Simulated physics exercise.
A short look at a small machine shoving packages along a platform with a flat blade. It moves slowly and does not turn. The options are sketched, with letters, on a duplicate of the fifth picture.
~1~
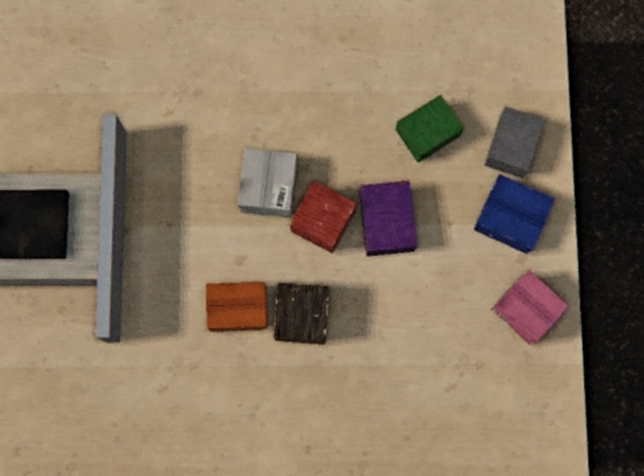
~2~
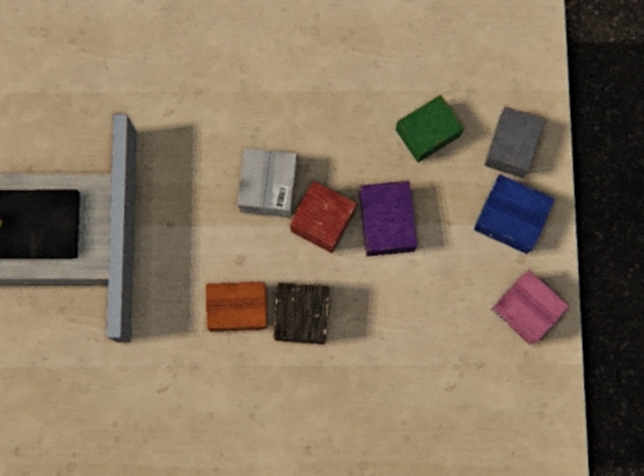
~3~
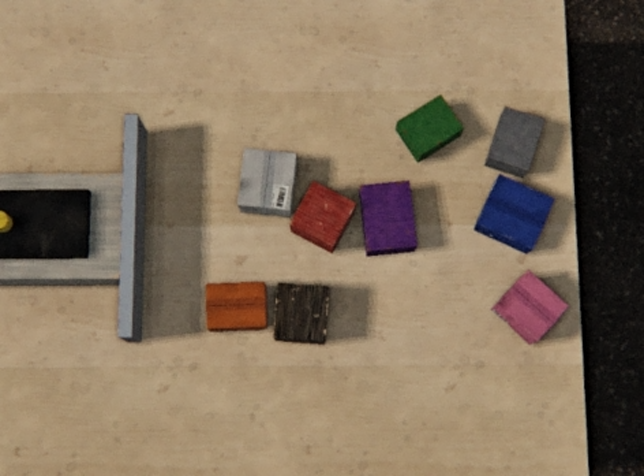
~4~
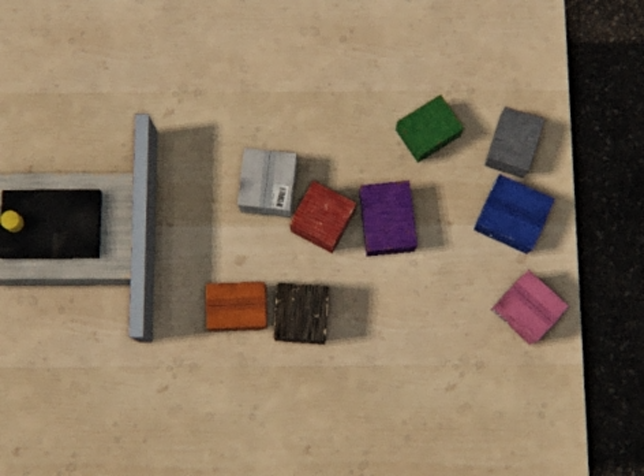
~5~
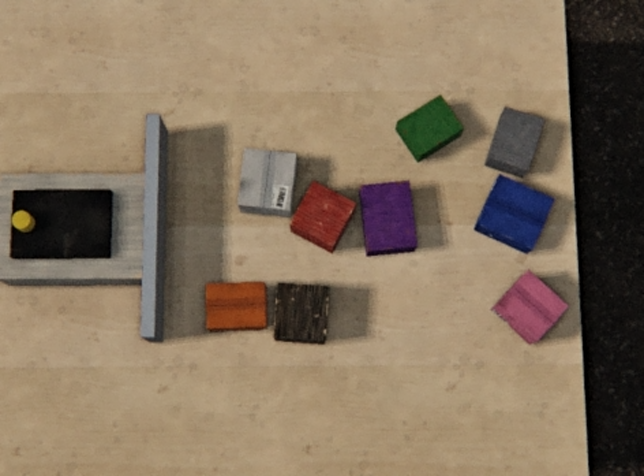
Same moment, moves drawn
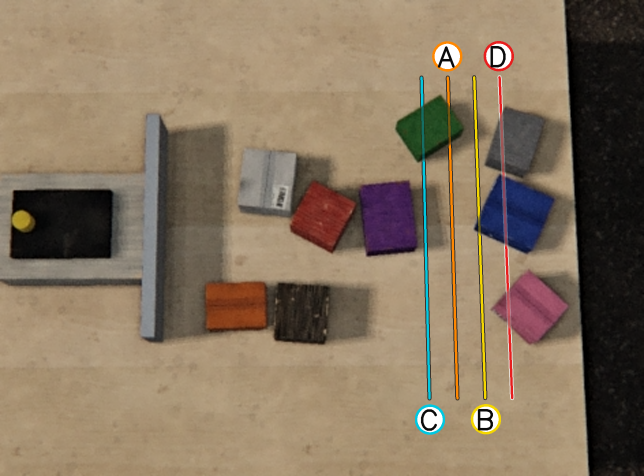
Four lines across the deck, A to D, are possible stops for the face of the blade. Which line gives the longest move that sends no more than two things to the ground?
No farther than B.
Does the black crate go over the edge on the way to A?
No.
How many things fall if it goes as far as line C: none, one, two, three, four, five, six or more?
By then, none.
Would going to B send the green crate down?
No.
On the copy, A at (453, 233); B at (480, 233); C at (425, 233); D at (506, 233).
On B. First, robot (189, 223); black crate (363, 312); purple crate (410, 223).
Then, robot (308, 223); pink box (541, 308); blue box (529, 212).
Finally, robot (401, 222); pink box over the edge; blue box over the edge; two fallen.
By contrast, A is within the limit but short; C is within the limit but short; D drops five.
